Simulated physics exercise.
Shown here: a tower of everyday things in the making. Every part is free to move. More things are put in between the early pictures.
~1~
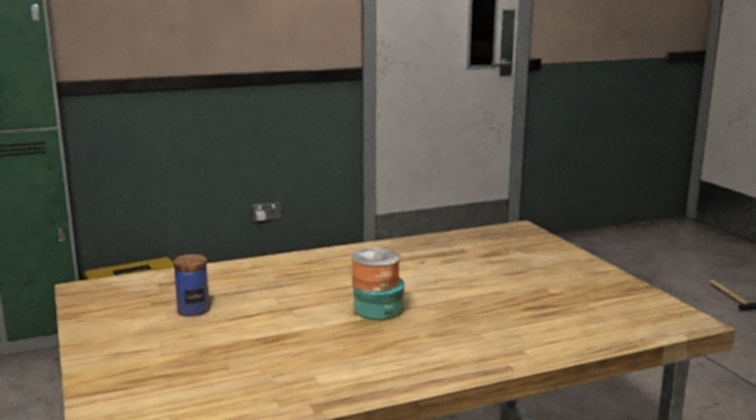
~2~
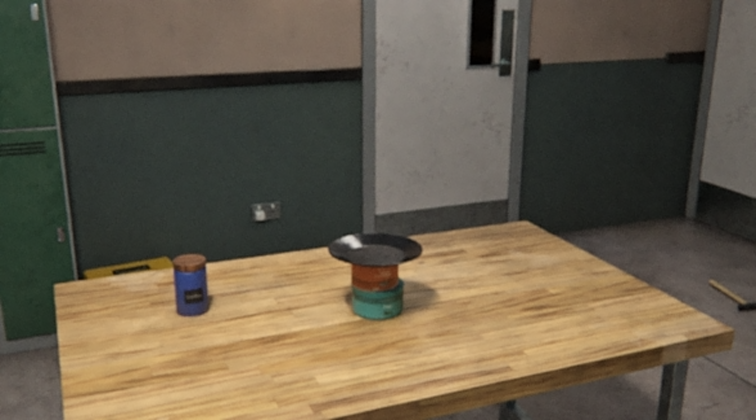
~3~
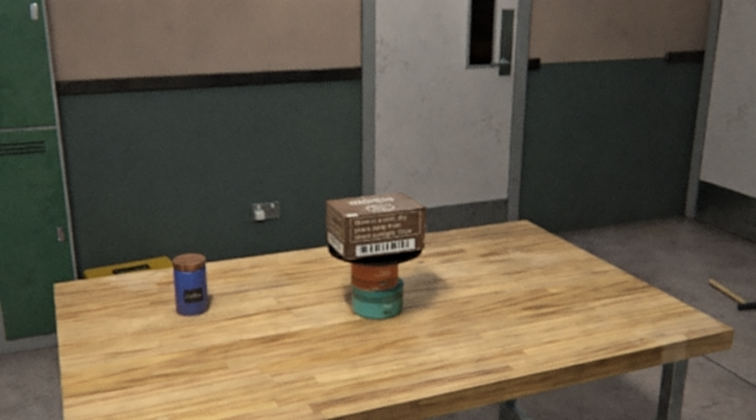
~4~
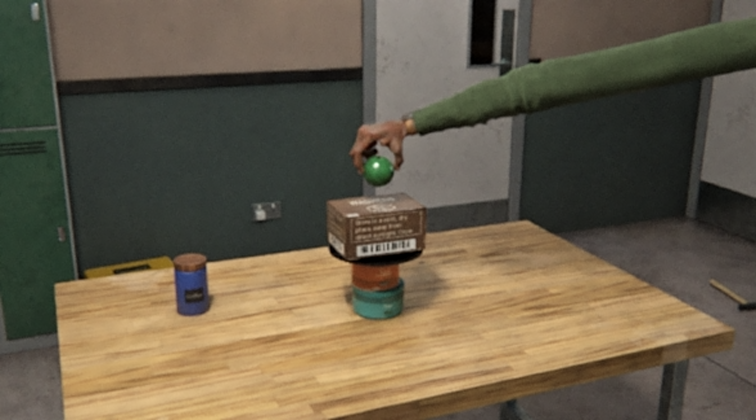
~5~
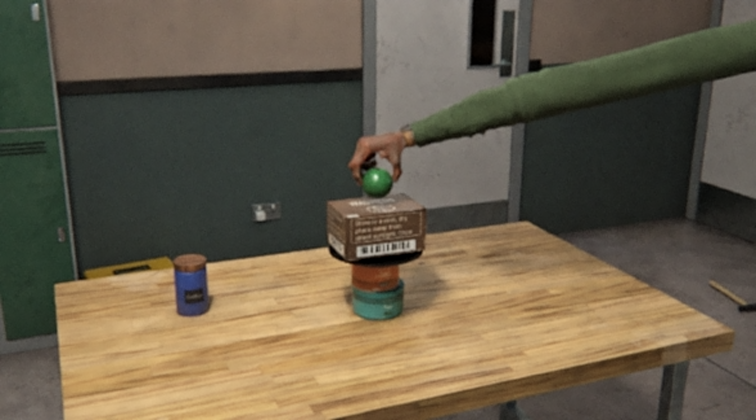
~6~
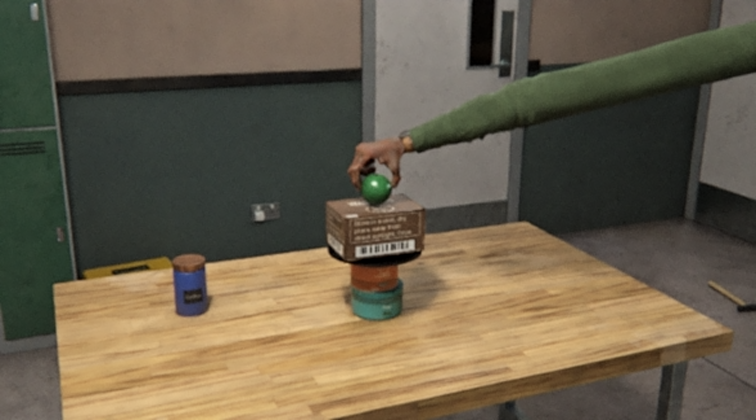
In a room with dark green lower walls, a green locker and a pale door, a wooden table is seen from slightly above by a camera that stays essentially still. A blue jar stands at left, and an orange tub sits on a turquoise one near the centre. A dark dish, then a brown box, appear on top, and a green-sleeved arm from the right lowers a green apple onto the box, still holding it.
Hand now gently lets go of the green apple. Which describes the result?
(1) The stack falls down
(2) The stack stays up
The stack stays up (2).
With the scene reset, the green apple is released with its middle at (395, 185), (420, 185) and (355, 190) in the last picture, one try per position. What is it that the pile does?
For the first case the pile survives; for the second, it falls over; for the third, it survives.
Then, 0.20 s past the last view, nothing moves.
Then, 0.80 s past the last view, green apple resting near (376, 190).
Finally, all 6 still in place. Final places as the last picture's camera would see them, green apple near (376, 190). The pile keeps its balance.
